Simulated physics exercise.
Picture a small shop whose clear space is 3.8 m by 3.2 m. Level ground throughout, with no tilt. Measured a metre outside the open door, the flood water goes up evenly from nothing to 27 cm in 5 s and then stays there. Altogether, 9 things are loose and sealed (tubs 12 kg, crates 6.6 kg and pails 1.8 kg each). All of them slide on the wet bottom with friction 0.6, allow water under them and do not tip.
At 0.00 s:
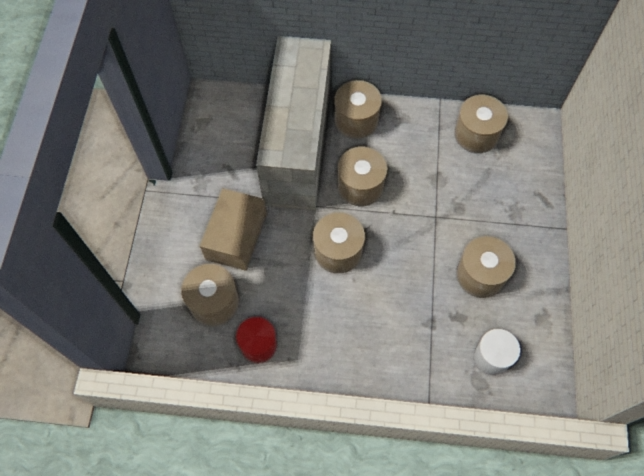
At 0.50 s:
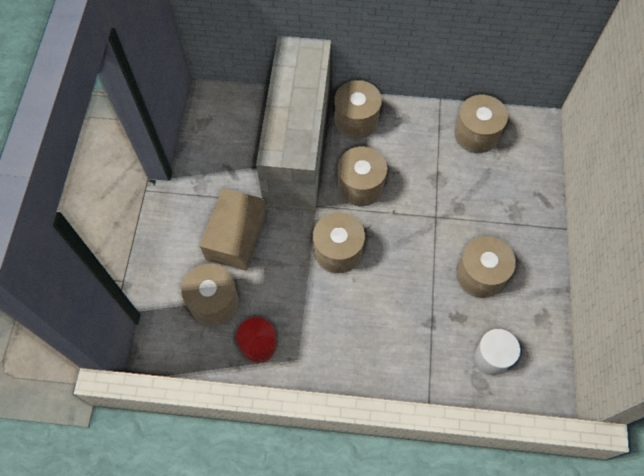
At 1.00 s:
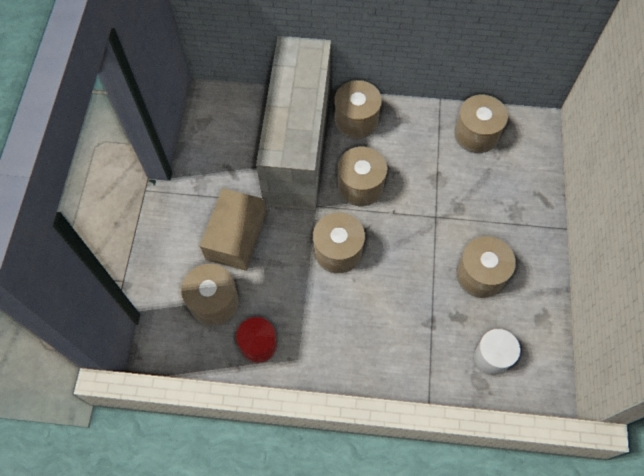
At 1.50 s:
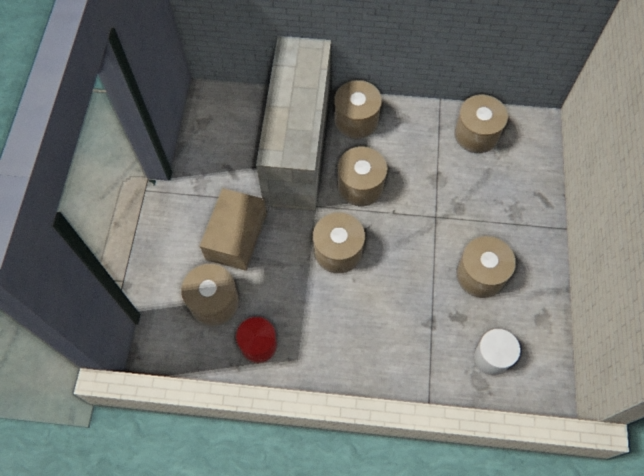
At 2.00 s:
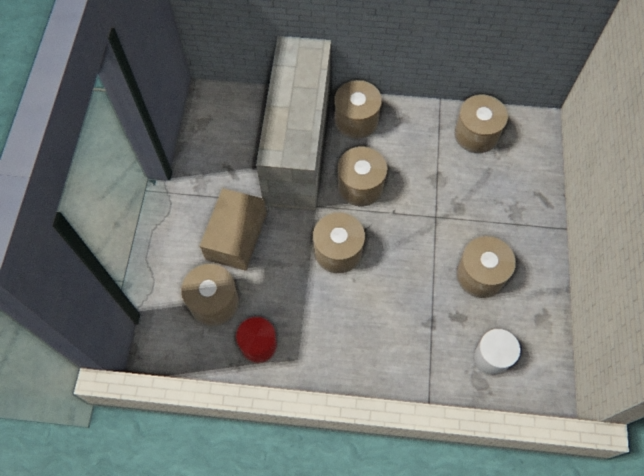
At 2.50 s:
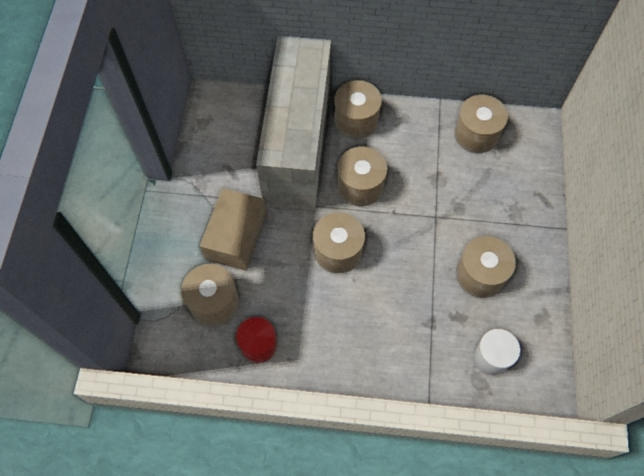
A small shop of crates and pails stays still as water creeps in through the doorway.
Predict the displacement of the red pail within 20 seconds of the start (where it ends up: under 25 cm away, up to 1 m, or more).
Long gone.
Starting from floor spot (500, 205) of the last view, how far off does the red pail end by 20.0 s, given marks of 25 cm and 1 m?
Answer: It inches along.
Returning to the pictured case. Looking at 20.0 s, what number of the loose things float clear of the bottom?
I get 9.
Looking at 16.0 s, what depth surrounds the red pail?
Around 27 cm.
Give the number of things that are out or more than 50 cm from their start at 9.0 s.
7.
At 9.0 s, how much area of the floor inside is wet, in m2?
At that time the wet patch spans about 11.0 m2.
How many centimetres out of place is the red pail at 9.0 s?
Close to 250 cm.
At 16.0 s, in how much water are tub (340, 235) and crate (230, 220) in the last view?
Roughly 22 and 28 cm.
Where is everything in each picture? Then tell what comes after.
In the first frame, the red pail at (256, 336), on the bottom; 0.0 m2 under water; 0 of 9 have shifted.
In the second frame, the red pail at (256, 336), on the bottom; 0.0 m2 under water; 0 of 9 have shifted.
In the third frame, the red pail at (256, 336) rests on the ground; water covers 0.0 m2; 0 of 9 have shifted.
In the fourth frame, the red pail at (256, 336), on the bottom; water covers 0.0 m2; 0 of 9 have shifted.
In the fifth frame, the red pail at (256, 336) rests on the ground; 0.0 m2 under water; 0 of 9 have shifted.
In the sixth frame, the red pail at (256, 336), on the bottom; 0.6 m2 under water; 0 of 9 have shifted.
After 4.0 s the red pail is near (256, 336), 0.0 m from its start, aground; 1 afloat.
After 9.0 s the red pail is near (577, 378), 2.5 m from its start, afloat; 8 afloat.
After 16.0 s the red pail is near (372, 148), 1.9 m from its start, afloat; 9 afloat.
After 20.0 s the red pail is near (473, 155), 2.5 m from its start, afloat; 9 afloat.
